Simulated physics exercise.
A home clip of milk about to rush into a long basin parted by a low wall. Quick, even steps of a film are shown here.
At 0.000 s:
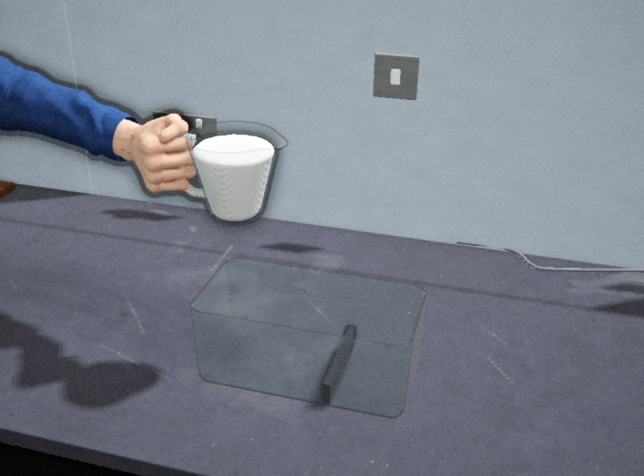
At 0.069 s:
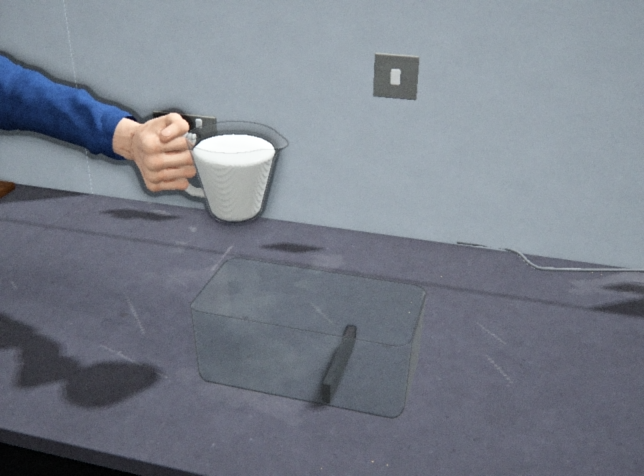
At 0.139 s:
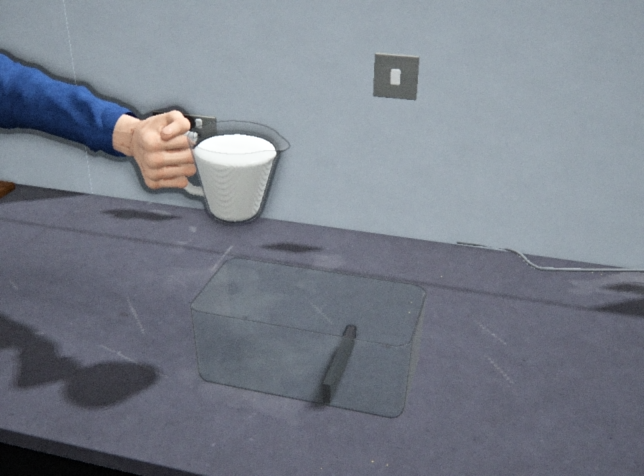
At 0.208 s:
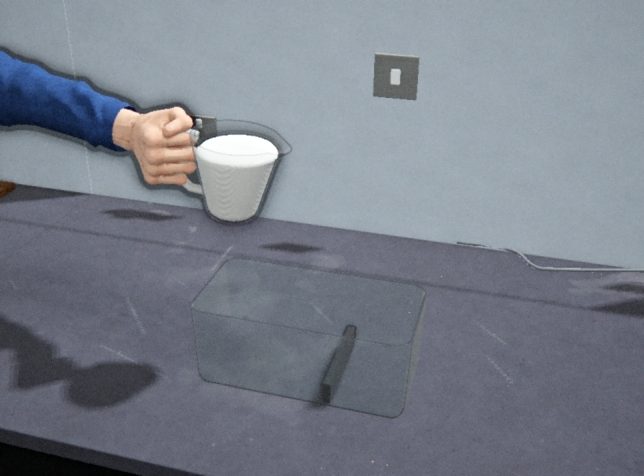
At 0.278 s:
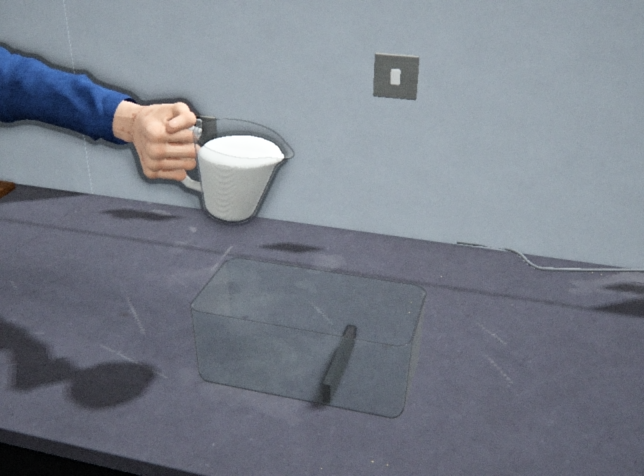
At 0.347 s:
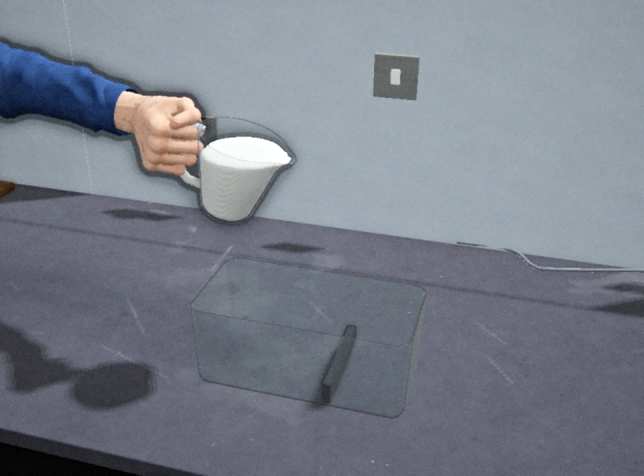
To begin with, a hand in a blue sleeve holds a clear jug of milk upright above a long, see-through basin on a dark worktop. The hand then gradually tilts the jug to the right, slowly at first and then more noticeably, as the milk shifts toward the spout.
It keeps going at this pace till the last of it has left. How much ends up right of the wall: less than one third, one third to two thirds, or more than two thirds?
The share right of the wall is going to reach a third without passing two thirds.
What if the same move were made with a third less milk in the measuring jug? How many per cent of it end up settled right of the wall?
Estimate: Around 25 per cent.
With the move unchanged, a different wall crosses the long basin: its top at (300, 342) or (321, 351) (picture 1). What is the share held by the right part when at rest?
Try 1: About 95 percent; try 2: About 75 percent.
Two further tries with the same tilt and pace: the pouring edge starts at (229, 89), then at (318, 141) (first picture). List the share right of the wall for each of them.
One after the other: 10 %, 70 %.
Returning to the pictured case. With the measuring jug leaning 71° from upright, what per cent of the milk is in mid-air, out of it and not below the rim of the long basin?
It works out to about 25 percent.
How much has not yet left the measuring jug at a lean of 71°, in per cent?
About 60 %.
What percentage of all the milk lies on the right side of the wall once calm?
50 in a hundred.
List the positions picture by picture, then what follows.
Tilt 0°; pouring edge (288, 144); surface from (198, 143) to (275, 152); the long basin's rim runs from (209, 282) to (419, 317); the wall's top is at (340, 355), in the first picture.
Tilt 1°; pouring edge (288, 145); surface from (198, 143) to (274, 152), in the second picture.
Tilt 3°; pouring edge (290, 147); surface from (199, 143) to (276, 153), in the third picture.
Tilt 6°; pouring edge (292, 150); surface from (201, 143) to (278, 154), in the fourth picture.
Tilt 11°; pouring edge (294, 156); surface from (203, 145) to (283, 155), in the fifth picture.
Tilt 16°; pouring edge (297, 162); surface from (206, 145) to (290, 158), in the sixth picture.
A moment on, the measuring jug is tipped part way and 58 per cent is still to pour, 2 is left of the wall and 14 right of it.
Next, the measuring jug is tipped right over and 5 per cent is still to pour, 37 is left of the wall and 46 right of it.
Then the measuring jug is tipped right over and 0 per cent is still to pour, 51 is left of the wall and 48 right of it.
Later the measuring jug is tipped right over and 0 per cent is still to pour, 51 is left of the wall and 48 right of it.
Finally, 51 per cent lies left of the wall, 48 right of it and 1 outside.
